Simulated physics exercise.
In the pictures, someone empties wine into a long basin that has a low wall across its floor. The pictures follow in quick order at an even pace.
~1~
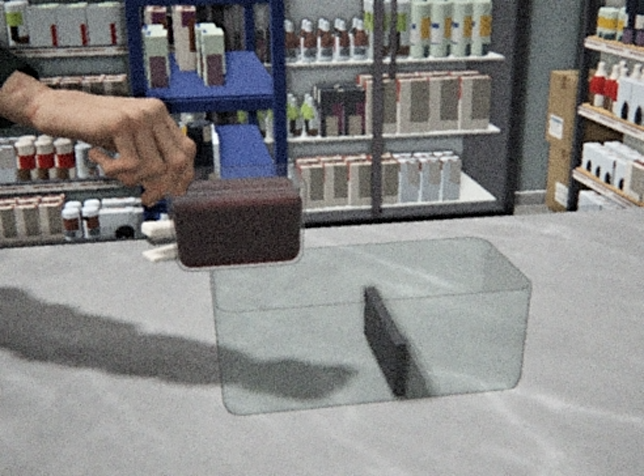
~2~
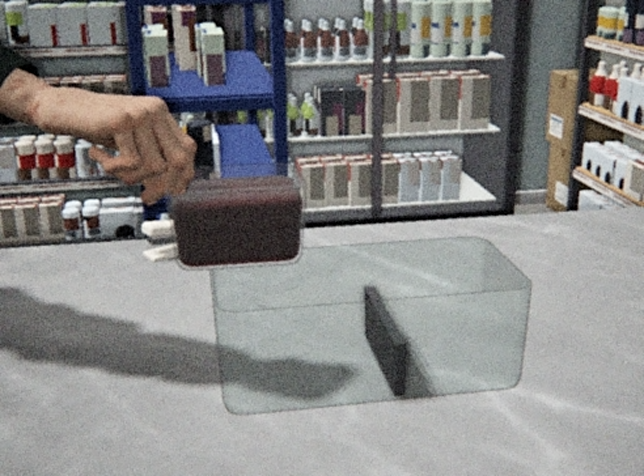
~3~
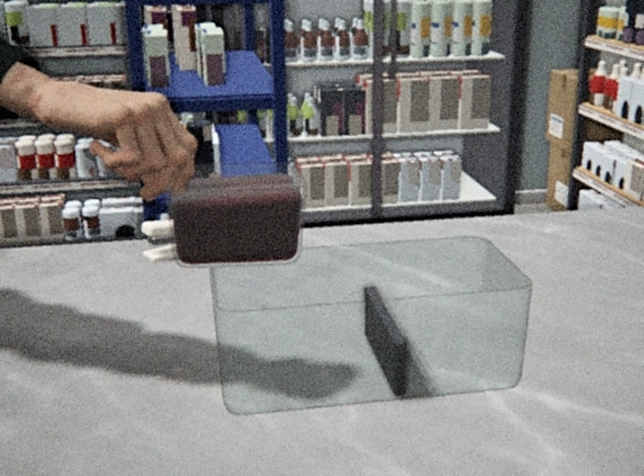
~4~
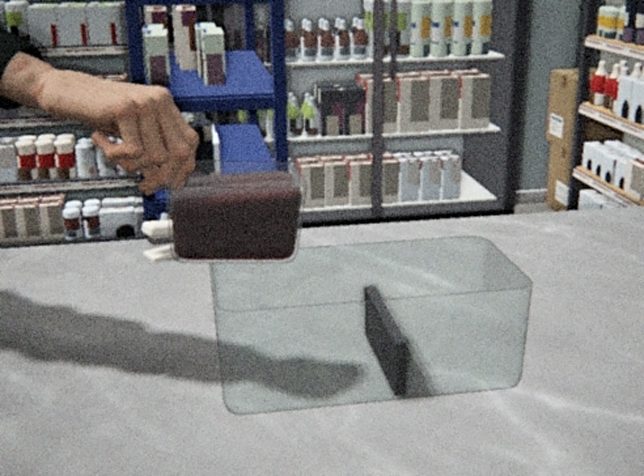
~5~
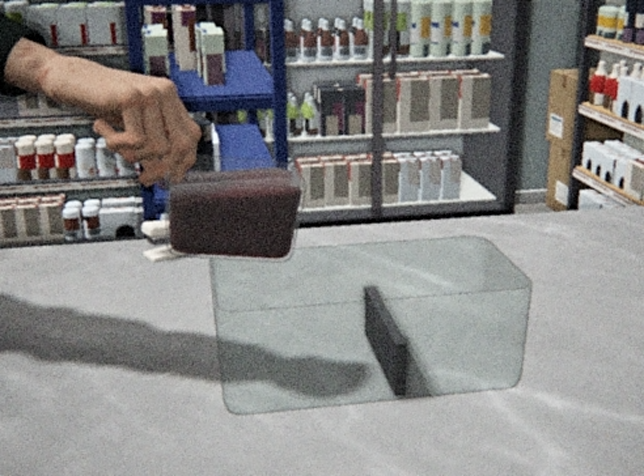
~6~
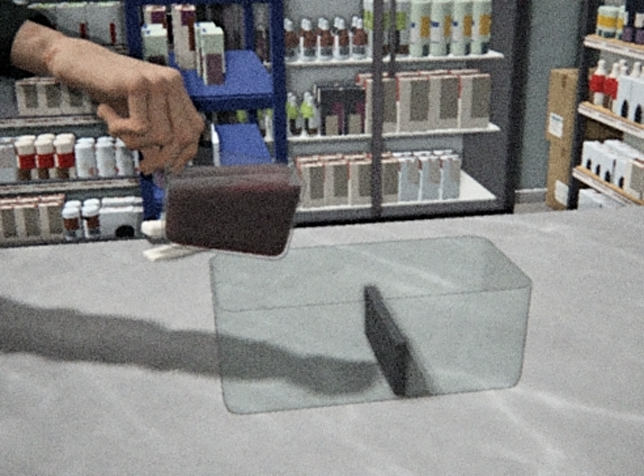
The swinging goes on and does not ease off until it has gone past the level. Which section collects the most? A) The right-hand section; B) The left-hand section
(A) The right-hand section.
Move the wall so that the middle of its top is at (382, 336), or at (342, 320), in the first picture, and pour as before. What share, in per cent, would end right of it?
Roughly 75 % and 95 %.
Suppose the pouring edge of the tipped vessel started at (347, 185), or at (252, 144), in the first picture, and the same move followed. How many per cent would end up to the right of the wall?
Estimate: 95 per cent, then 10 per cent.
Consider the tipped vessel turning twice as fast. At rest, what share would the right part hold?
Roughly 70 in a hundred.
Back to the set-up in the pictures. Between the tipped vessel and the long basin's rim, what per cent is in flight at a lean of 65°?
It comes to around 30 per cent.
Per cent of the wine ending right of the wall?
Some 65 per cent.
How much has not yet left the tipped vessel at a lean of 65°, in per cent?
55 per cent, approximately.
A moment on, the tilt is 65° and 57 per cent is still to pour, 12 is left of the wall and 0 right of it.
Next, the tilt is 97° and 11 per cent is still to pour, 16 is left of the wall and 62 right of it.
Then the tilt is 102° and 0 per cent is still to pour, 31 is left of the wall and 67 right of it.
Later the tilt is 102° and 0 per cent is still to pour, 32 is left of the wall and 67 right of it.
Finally, 32 per cent lies left of the wall, 67 right of it and 1 outside.
